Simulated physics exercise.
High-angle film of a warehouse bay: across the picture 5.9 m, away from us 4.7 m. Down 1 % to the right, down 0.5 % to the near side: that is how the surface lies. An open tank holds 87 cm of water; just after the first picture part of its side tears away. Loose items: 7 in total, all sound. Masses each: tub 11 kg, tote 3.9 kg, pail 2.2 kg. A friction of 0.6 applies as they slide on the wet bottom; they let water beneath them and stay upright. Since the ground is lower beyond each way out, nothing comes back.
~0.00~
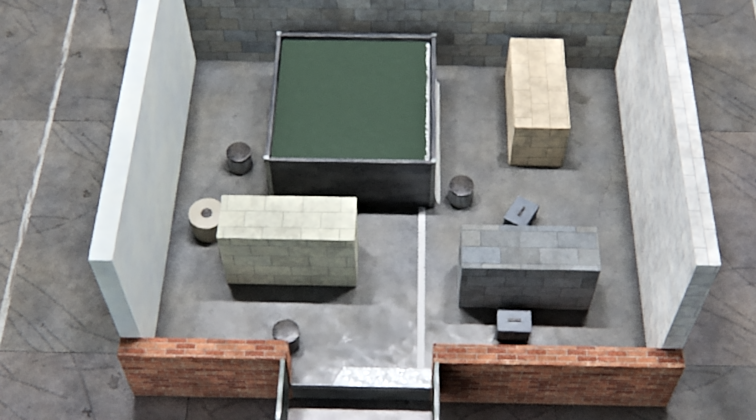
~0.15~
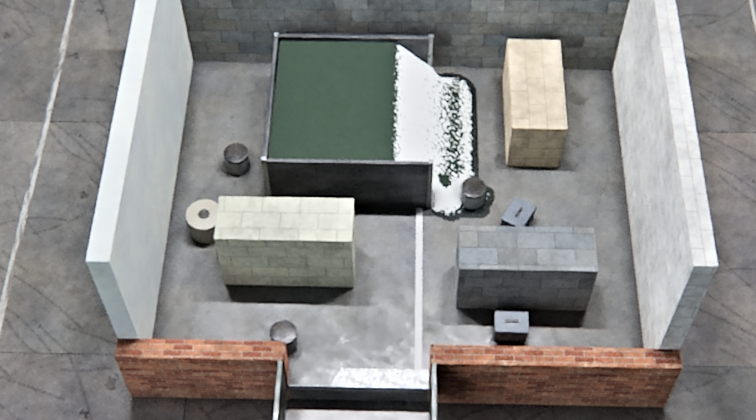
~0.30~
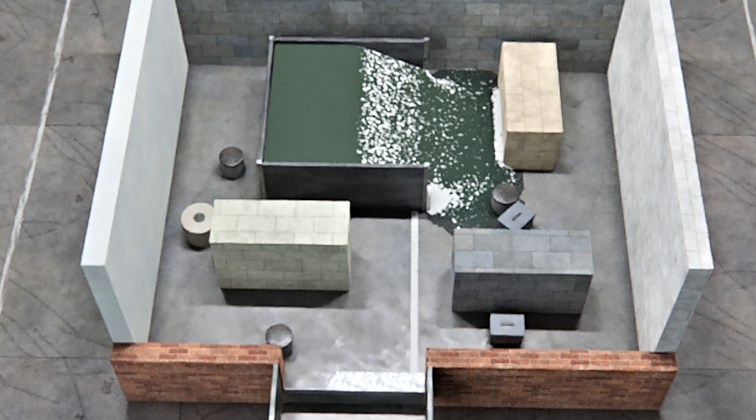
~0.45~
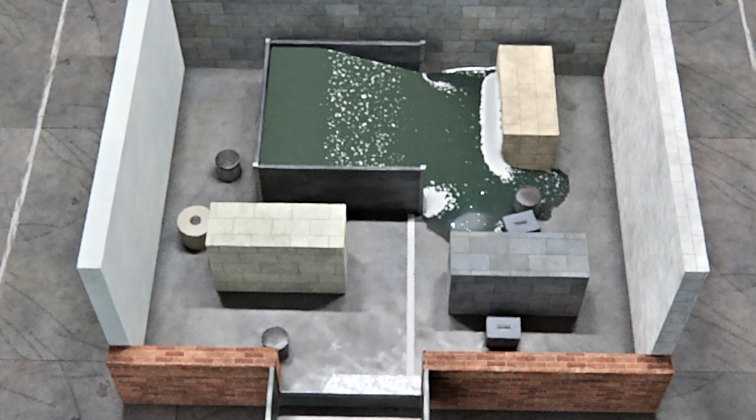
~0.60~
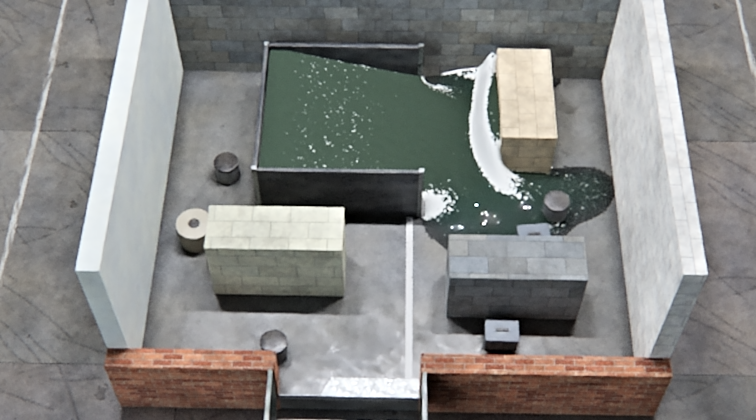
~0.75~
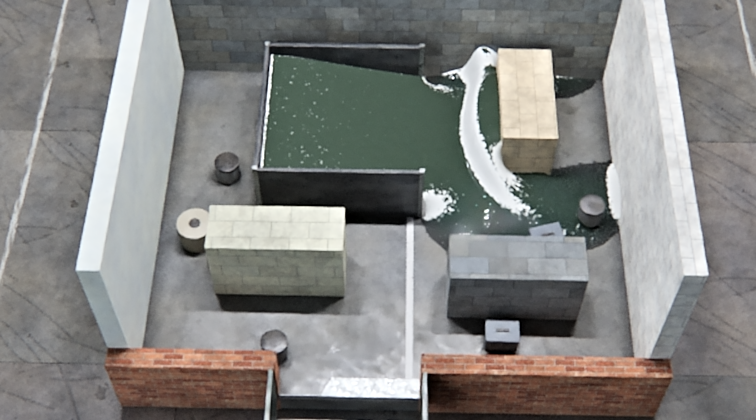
Green water pouring from the right side of an open tank, spreading around a pale block and carrying a pail rightward.
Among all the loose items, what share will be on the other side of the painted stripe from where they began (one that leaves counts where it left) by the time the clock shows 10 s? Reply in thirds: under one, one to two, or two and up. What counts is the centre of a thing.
One to two thirds.
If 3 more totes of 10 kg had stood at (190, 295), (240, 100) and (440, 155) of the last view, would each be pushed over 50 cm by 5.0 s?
Within the mark, within the mark, beyond the mark.
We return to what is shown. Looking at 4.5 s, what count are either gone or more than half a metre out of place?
Result: 6.
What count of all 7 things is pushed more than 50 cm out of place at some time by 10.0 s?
Answer: 7.
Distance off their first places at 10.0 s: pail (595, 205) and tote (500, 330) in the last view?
Respectively, 250 cm and gone out.
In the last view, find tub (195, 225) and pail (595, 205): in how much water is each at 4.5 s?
Depths: Near 6 cm, then near 21 cm.
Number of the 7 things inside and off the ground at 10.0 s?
Of them, 6.
After 2.0 s 0 of 7 are over the mark; 2 afloat.
After 4.5 s 3 of 7 are over the mark; 6 afloat.
After 7.0 s 3 of 7 are over the mark; 7 afloat.
After 10.0 s 3 of 7 are over the mark; 6 afloat.
